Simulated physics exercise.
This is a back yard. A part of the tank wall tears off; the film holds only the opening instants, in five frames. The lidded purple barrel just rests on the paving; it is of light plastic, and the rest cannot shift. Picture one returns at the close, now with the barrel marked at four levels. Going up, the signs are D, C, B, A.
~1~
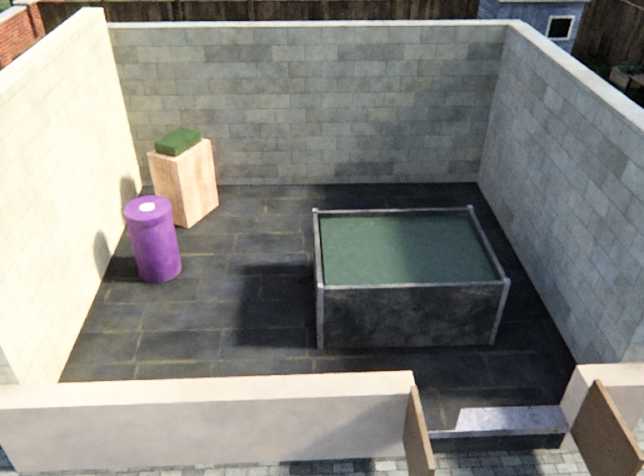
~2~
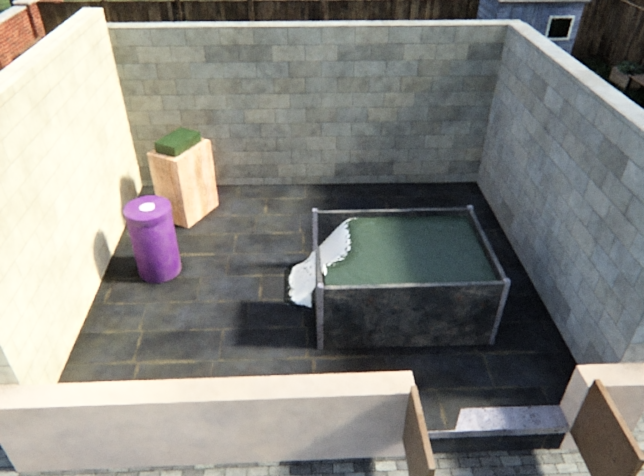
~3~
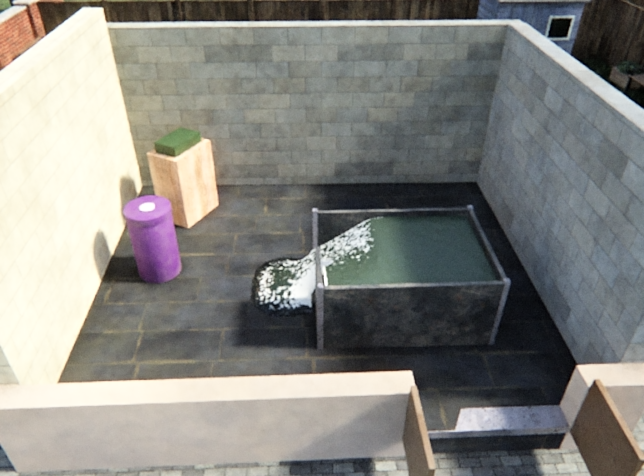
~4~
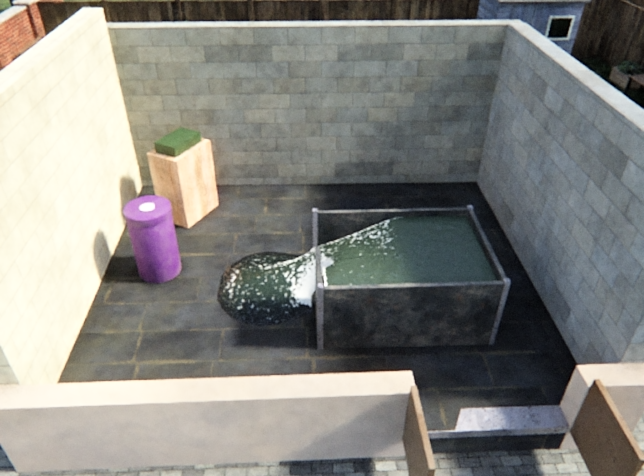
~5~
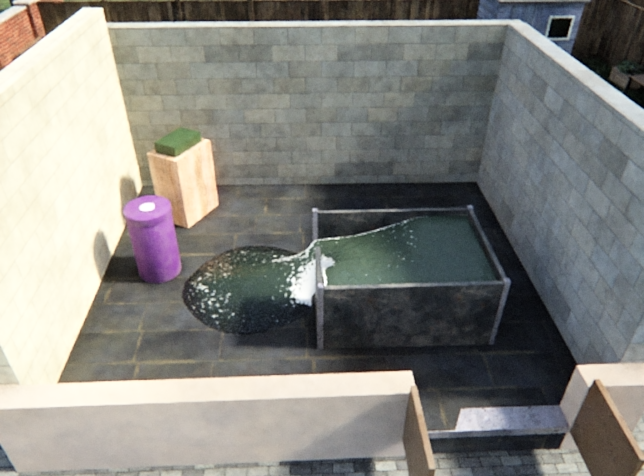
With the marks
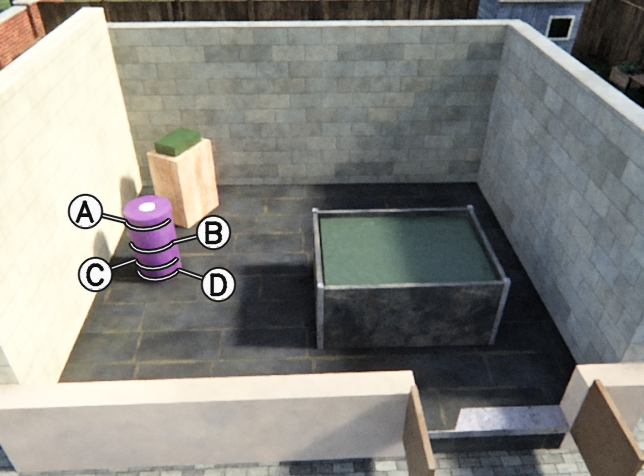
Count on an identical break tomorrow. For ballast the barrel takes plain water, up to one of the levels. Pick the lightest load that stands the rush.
Line B just does it.
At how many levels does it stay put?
Two.
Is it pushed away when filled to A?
No.
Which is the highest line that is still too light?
That is line C.
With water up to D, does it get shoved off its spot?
Yes, that goes wrong.
In white, A at (143, 229); B at (149, 251); C at (153, 268); D at (155, 279); from the bottom up D, C, B, A.
If A is chosen, it does not move.
If B is chosen, it does not move.
If C is chosen, it is pushed about half its own width away.
If D is chosen, it is pushed about its own width away.
